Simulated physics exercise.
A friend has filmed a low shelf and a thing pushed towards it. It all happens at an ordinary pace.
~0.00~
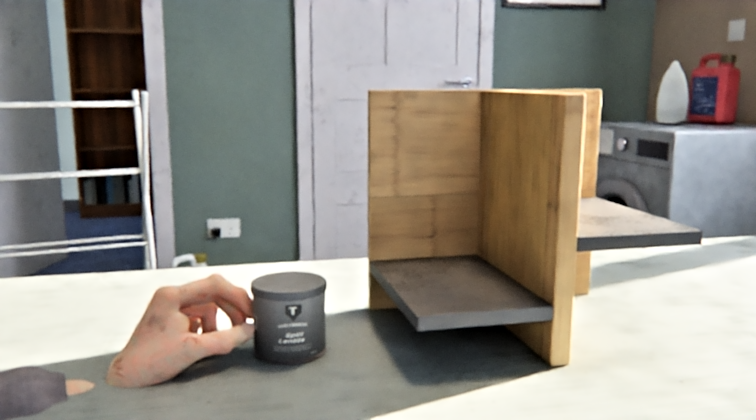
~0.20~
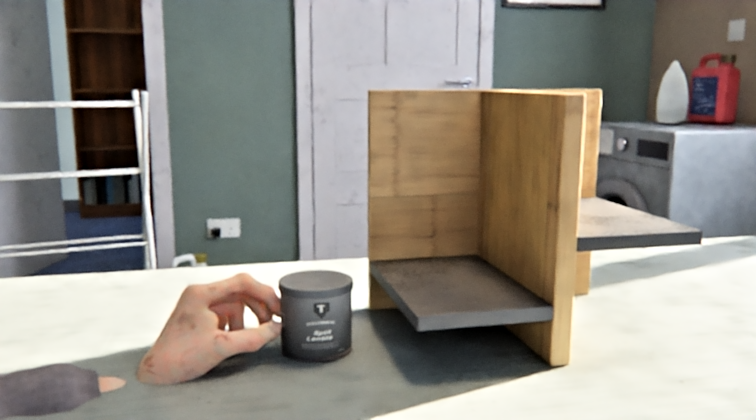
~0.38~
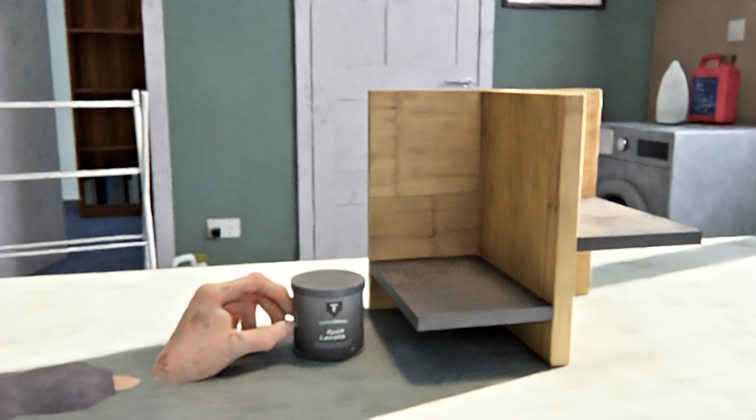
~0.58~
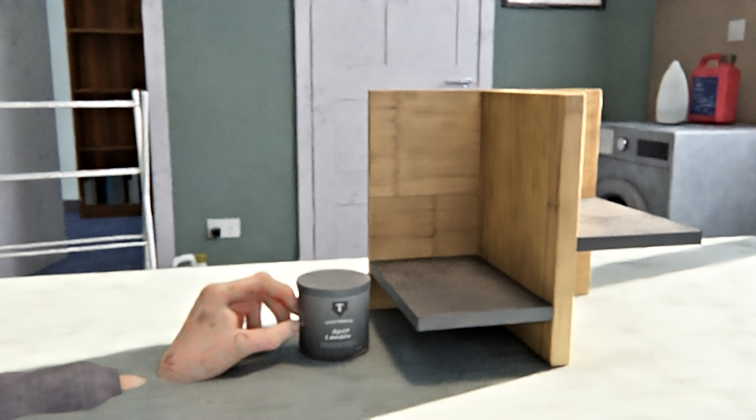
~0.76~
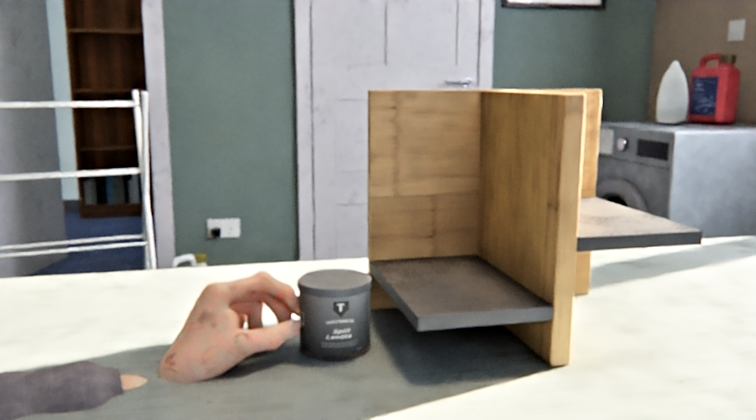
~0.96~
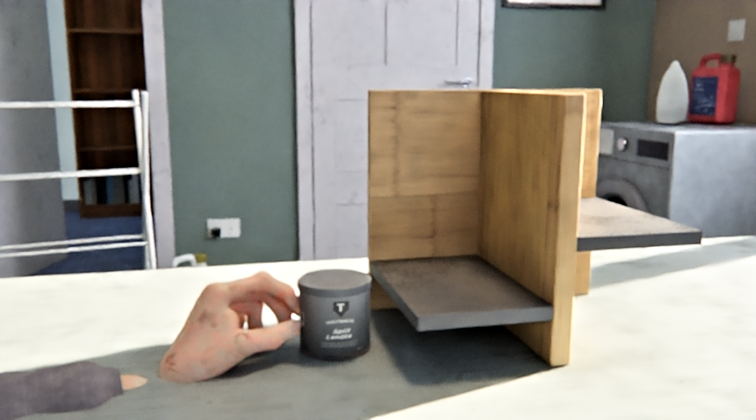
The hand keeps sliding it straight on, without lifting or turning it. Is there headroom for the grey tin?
The grey tin is too tall.
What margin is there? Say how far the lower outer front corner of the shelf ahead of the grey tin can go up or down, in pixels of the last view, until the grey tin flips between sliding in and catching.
Roughly 28 pixels up.
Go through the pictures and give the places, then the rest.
In the first picture, hand sliding it forward; grey tin (289, 316); shelf (520, 214).
In the second picture, hand sliding it forward; grey tin (317, 314); shelf (520, 214).
In the third picture, hand sliding it forward; grey tin (329, 314); shelf (520, 214).
In the fourth picture, hand sliding it forward; grey tin (333, 313); shelf (520, 214).
In the fifth picture, hand sliding it forward; grey tin (334, 313); shelf (520, 214).
In the sixth picture, hand sliding it forward; grey tin (334, 313); shelf (520, 214).
After 1.18 s, grey tin sliding up to the opening near (350, 312).
In the end (2.2 s), the grey tin stops at the shelf, near (356, 312).
